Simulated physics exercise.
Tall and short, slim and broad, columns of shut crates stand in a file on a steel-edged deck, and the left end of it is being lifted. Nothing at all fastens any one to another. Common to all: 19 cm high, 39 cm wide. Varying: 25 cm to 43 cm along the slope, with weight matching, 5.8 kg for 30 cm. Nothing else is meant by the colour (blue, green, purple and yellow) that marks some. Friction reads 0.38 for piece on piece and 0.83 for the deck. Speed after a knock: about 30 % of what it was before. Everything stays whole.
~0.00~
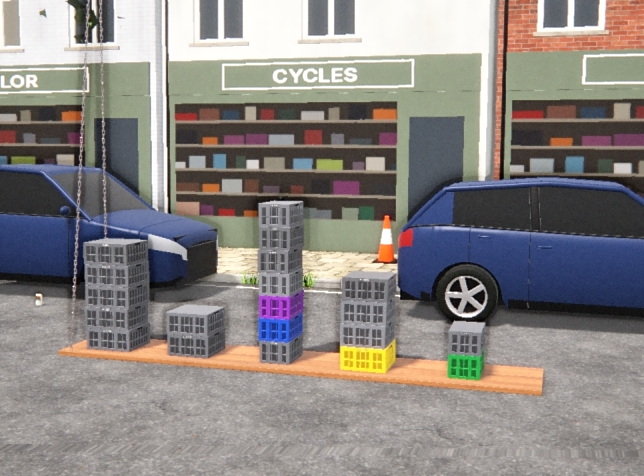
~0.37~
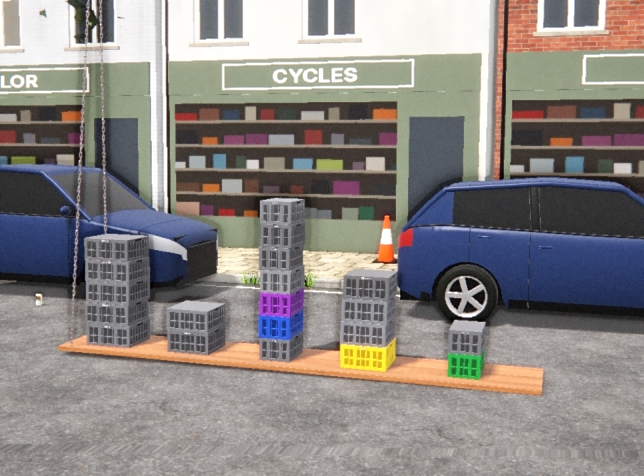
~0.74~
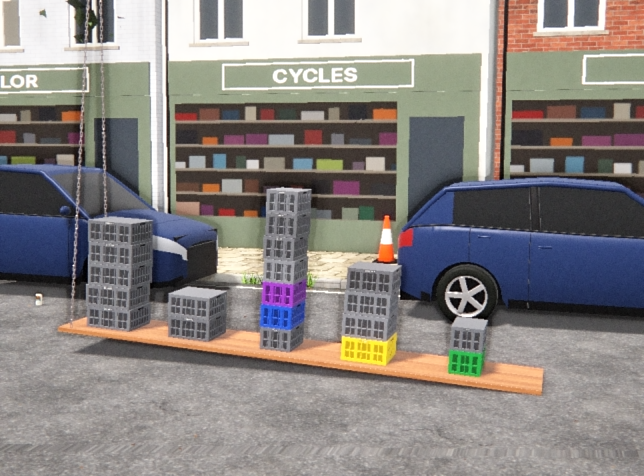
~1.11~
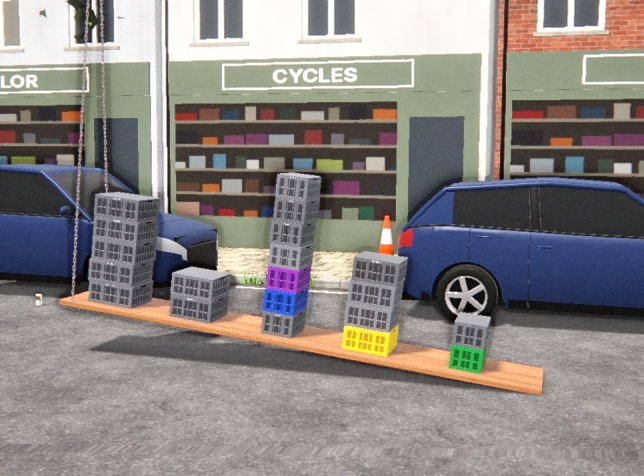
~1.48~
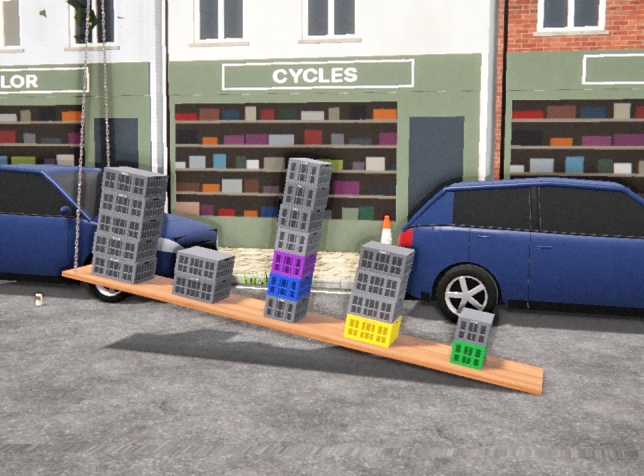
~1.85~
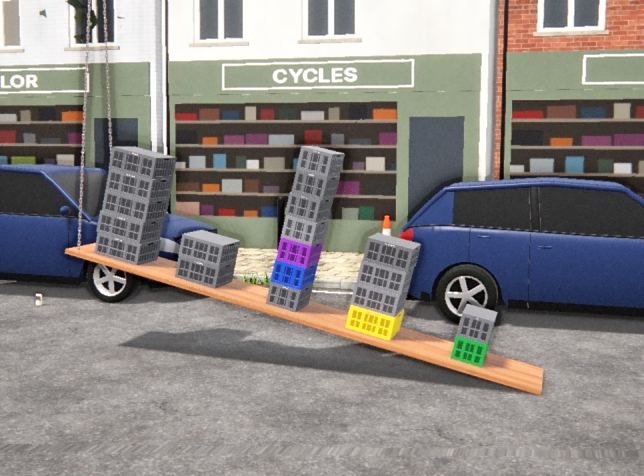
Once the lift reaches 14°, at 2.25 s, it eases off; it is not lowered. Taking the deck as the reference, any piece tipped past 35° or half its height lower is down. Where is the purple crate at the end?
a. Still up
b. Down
Answer: B.
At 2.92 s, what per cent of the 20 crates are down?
35 %.
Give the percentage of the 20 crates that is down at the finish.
Near enough 55 per cent of them, I reckon.
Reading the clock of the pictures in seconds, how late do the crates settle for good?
I'd say around 5.0 seconds.
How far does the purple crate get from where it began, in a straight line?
It ends around 85 cm from its start.
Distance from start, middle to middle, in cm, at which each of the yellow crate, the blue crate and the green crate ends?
So yellow shifts 30 cm, blue shifts 60 cm and green shifts 20 cm.
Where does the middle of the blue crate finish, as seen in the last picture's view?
End point in last frame: Roughly (346, 300).
After 2.36 s, slope 14°; none of the 20 crates down, 7 disturbed; purple crate 13° from how it stood; blue crate 13° from how it stood.
After 2.92 s, slope 14°; 7 of the 20 crates down; purple crate 40° from how it stood, 16 cm lower; blue crate 43° from how it stood, 12 cm lower.
After 3.76 s, slope 14°; 11 of the 20 crates down; purple crate 52° from how it stood, 16 cm lower; blue crate 52° from how it stood, 12 cm lower.
In the end (5.4 s), slope 14°; 11 of the 20 crates down; purple crate on its side; blue crate on its side; green crate 43 mm from its place. From the last view, middles, purple crate near (374, 286), blue crate near (346, 300).
